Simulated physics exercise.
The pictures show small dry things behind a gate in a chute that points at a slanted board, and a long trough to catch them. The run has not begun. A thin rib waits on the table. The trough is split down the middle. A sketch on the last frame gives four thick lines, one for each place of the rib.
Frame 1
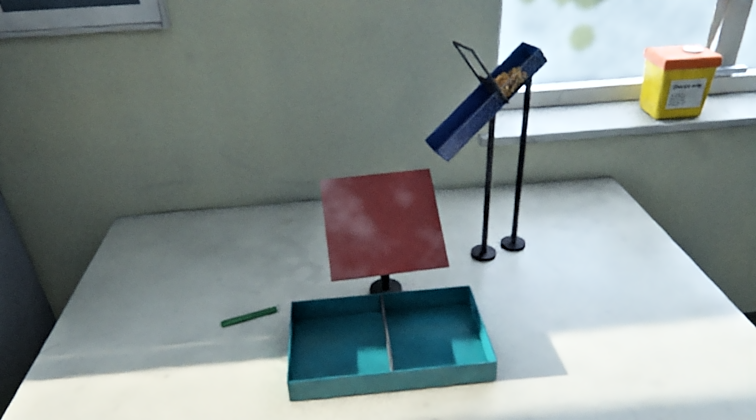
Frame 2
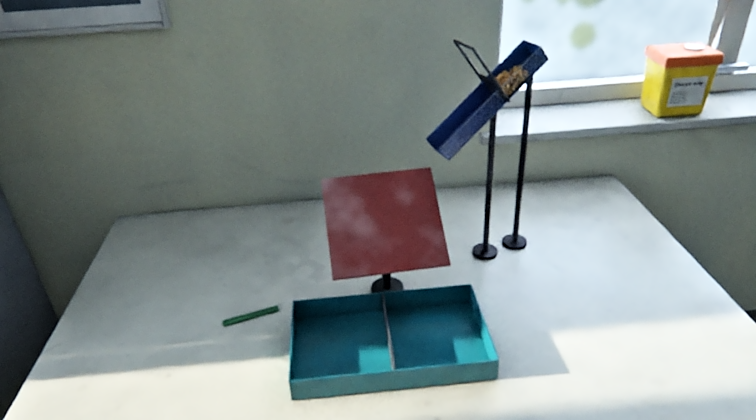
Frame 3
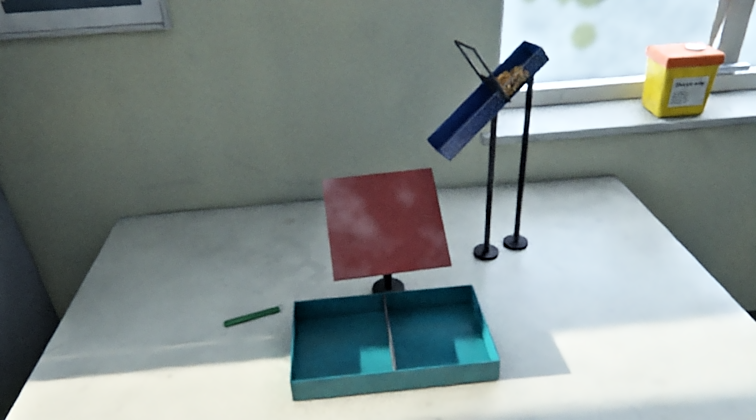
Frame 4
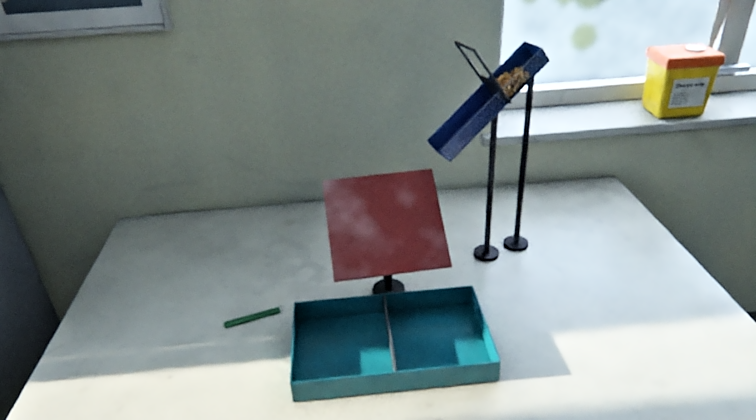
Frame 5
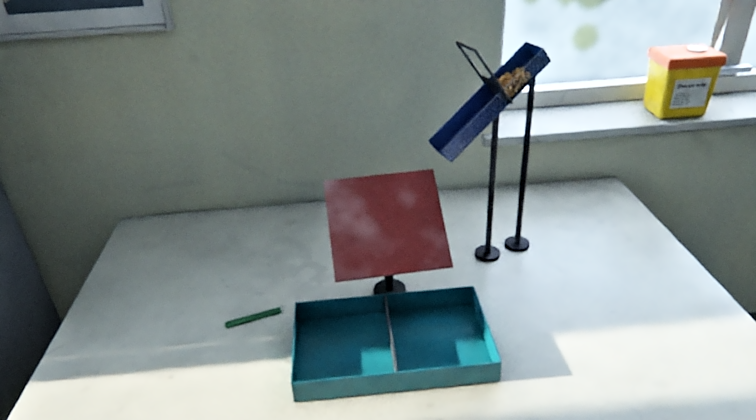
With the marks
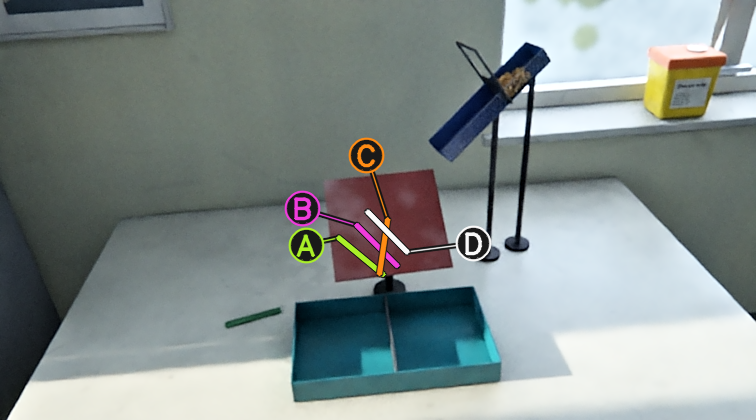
A tilted dark red board stands behind a teal trough split down the middle on a pale, sunlit table, seen from slightly above in a plain room with a window at right. Behind them, a sloping blue chute holding small tan pieces rests on two thin black stands, with a green strip at left and a yellow-and-orange tub on the sill. Nothing on the table moves, while the view drifts very slightly.
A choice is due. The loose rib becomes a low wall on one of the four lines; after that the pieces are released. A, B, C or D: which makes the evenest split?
The best line is C.
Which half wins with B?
Right.
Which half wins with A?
More lands on the right.
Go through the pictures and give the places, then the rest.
The first picture shows load behind the gate at (502, 84), round wooden beads; lip of the chute at (441, 156), sloping fairly steeply.
The second picture shows middle of the board at (384, 221), tilted fairly steeply; middle of its low edge at (392, 272); of its high edge at (376, 173).
The third picture shows front corners of the trough at (290, 382) and (500, 360); front end of its middle wall at (396, 371); gate still shut at (489, 81).
The fourth picture shows middle of the load at (504, 84); lip at (443, 157).
The fifth picture shows middle of the load at (506, 84); lip at (444, 157).
On the marked copy, line A from (338, 237) to (383, 274); line B from (356, 225) to (396, 265); line C from (387, 219) to (379, 273); line D from (367, 212) to (407, 251).
Choosing A, of what is caught, a small part in the left half, most in the right.
Choosing B, of what is caught, a small part in the left half, most in the right.
Choosing C, of what is caught, about two thirds in the left half, about a third in the right.
Choosing D, of what is caught, a small part in the left half, nearly all in the right.
